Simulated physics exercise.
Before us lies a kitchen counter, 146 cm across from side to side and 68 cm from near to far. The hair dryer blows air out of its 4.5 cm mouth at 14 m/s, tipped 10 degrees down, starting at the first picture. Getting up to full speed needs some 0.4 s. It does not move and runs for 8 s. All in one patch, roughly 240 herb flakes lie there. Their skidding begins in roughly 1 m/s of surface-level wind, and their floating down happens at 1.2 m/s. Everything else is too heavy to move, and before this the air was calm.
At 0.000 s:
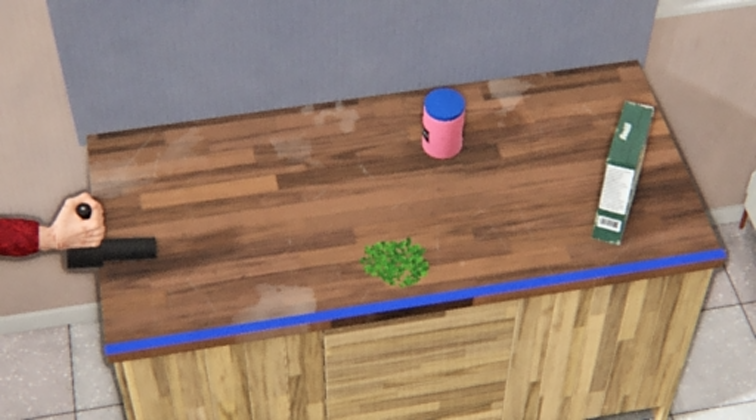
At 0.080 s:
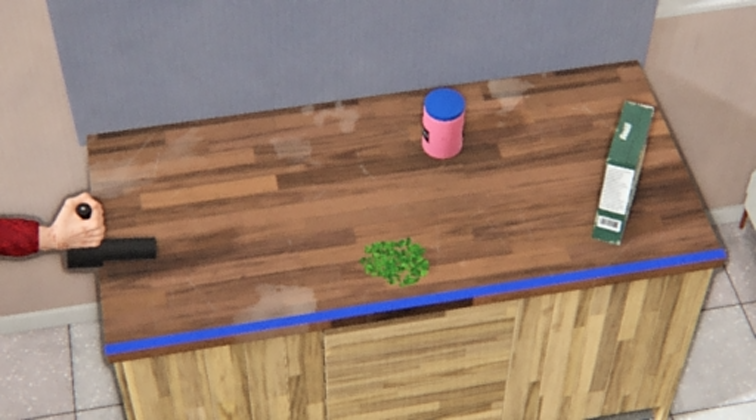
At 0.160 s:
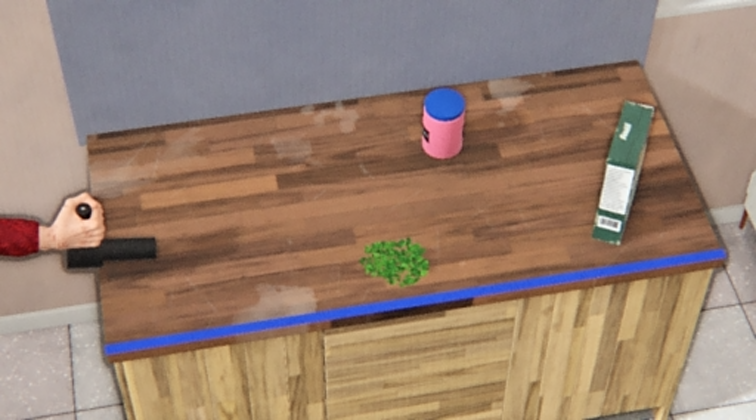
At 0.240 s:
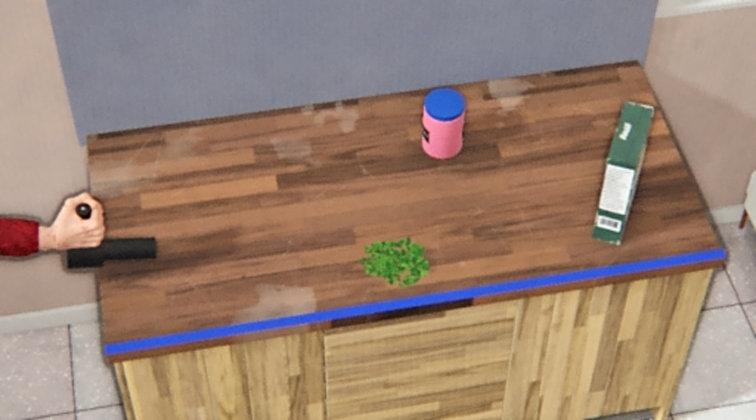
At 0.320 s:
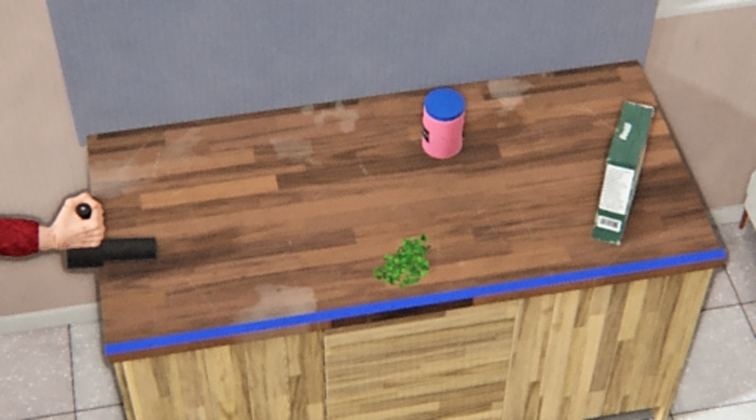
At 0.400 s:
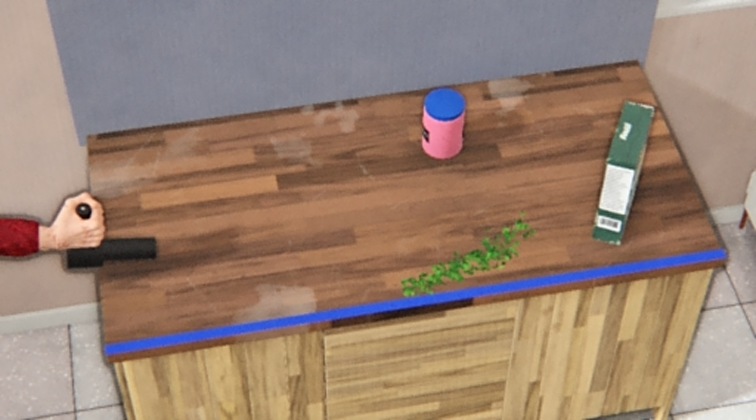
We see a still hand holding a black hair dryer at the left of a wooden counter with a jar and a carton; green herb flakes lie motionless in a patch, then skid rightward, spreading into a slanting streak.
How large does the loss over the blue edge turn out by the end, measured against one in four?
Loss there overshoots a quarter.
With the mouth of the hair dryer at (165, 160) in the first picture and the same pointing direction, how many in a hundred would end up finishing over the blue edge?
Then the share would be close to 0 percent.
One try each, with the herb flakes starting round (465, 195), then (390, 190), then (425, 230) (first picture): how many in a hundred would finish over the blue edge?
About 0, 0 and 20 in a hundred, in that order.
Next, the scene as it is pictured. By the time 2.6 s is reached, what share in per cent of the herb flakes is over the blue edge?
Near 90 %.
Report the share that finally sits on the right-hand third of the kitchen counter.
It comes out near 0 in a hundred.
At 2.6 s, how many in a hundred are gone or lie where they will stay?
Near 100 %.
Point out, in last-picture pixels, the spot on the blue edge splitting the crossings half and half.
Median crossing, approx. (582, 280).
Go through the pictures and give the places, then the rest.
The middle of the herb flakes is near (396, 261), none has stirred yet and the mouth of the hair dryer is at (155, 248), in the first picture.
The middle of the herb flakes is near (396, 261), none has stirred yet and the blue edge is centred on (425, 305), in the second picture.
The middle of the herb flakes is near (396, 261), none has stirred yet, the top of a jar is at (445, 103) and the top of a carton is at (631, 132), in the third picture.
The middle of the herb flakes is near (396, 261) and none has stirred yet, in the fourth picture.
The middle of the herb flakes is near (409, 263), the farthest in sight from the hair dryer is at (429, 247) and about 40 % have left their places, in the fifth picture.
The middle of the herb flakes is near (462, 267), the farthest in sight from the hair dryer is at (534, 232) and about 95 % have left their places, in the sixth picture.
After 1.6 s, 2 % are on the move or not yet settled, 91 % are over the blue edge.
After 2.6 s, 1 % are on the move or not yet settled, 91 % are over the blue edge.
After 4.4 s, 0 % are on the move or not yet settled, 91 % are over the blue edge.
After 8.0 s, at the end, 91 % are over the blue edge.
